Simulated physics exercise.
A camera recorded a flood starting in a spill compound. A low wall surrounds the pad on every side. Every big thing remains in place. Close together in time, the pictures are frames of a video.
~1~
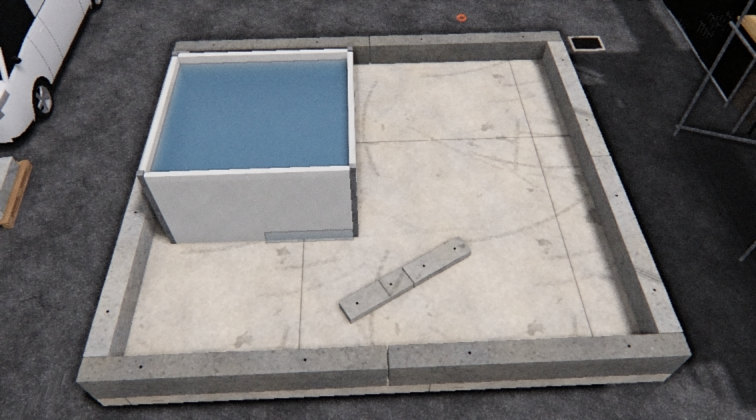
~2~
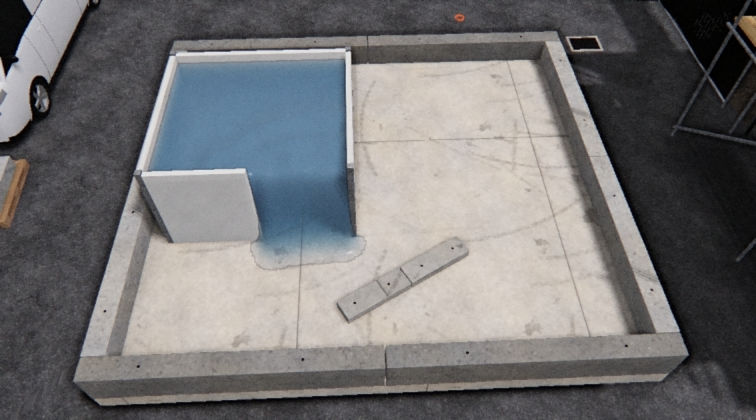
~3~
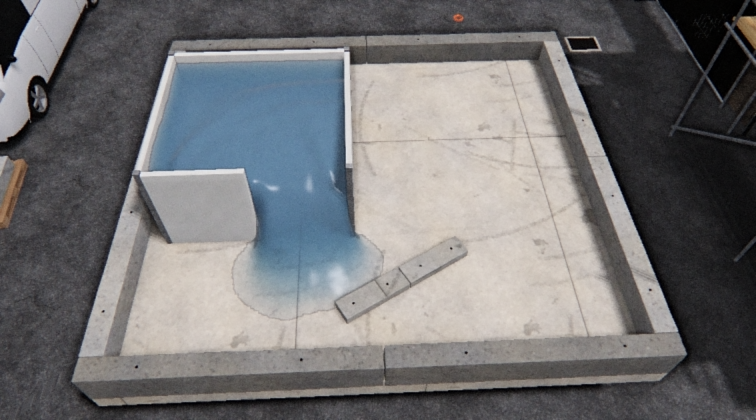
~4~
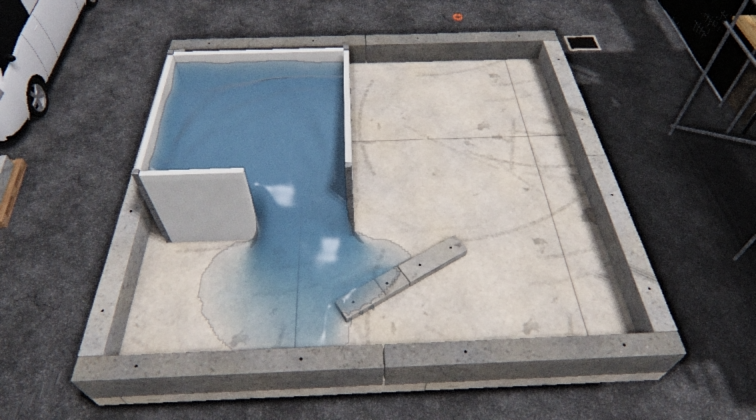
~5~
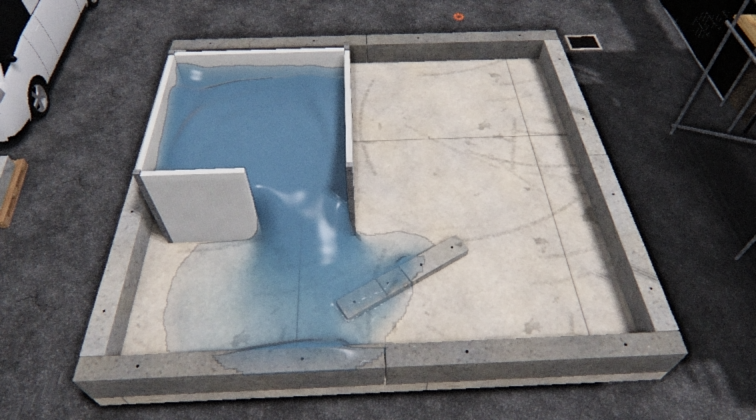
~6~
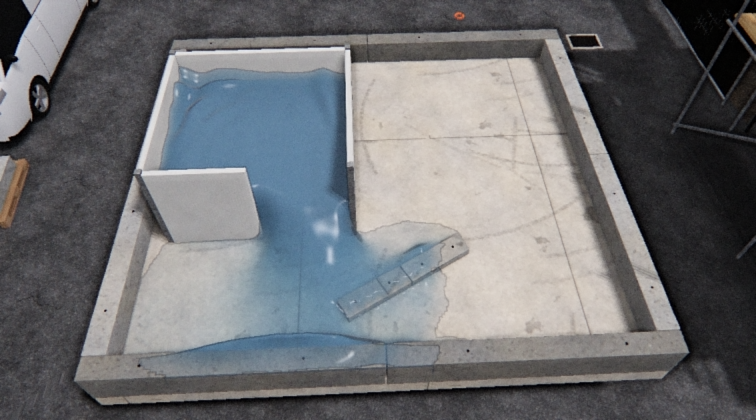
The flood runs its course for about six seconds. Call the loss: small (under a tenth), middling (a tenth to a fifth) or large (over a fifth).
Middling.
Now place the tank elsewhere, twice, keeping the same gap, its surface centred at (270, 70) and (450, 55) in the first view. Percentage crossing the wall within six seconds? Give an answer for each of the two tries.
Respectively 10 and 14 per cent.
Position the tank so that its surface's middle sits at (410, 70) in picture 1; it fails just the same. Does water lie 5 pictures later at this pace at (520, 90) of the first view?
That point: Untouched.
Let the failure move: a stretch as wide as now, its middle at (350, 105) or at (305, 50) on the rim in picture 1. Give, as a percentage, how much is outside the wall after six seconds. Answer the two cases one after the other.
Results in order: 8% and 18%.
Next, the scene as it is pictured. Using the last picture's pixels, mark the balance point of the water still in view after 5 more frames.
Near (292, 224).
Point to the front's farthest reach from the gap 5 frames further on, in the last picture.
Farthest reach: (642, 344).
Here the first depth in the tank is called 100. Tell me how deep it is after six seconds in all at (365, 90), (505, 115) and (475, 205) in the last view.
12, 6 and 8 in a hundred, in turn.
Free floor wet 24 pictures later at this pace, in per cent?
My guess is around 90 in a hundred.
A moment on, water covers 30 % of the floor; the low wall has let 1 % over.
Next, water covers 40 % of the floor; the low wall has let 4 % over.
Then, water covers 50 % of the floor; the low wall has let 13 % over.
Later, water covers 80 % of the floor; the low wall has let 15 % over.
In the end, water covers 85 % of the floor; the low wall has let 15 % over.
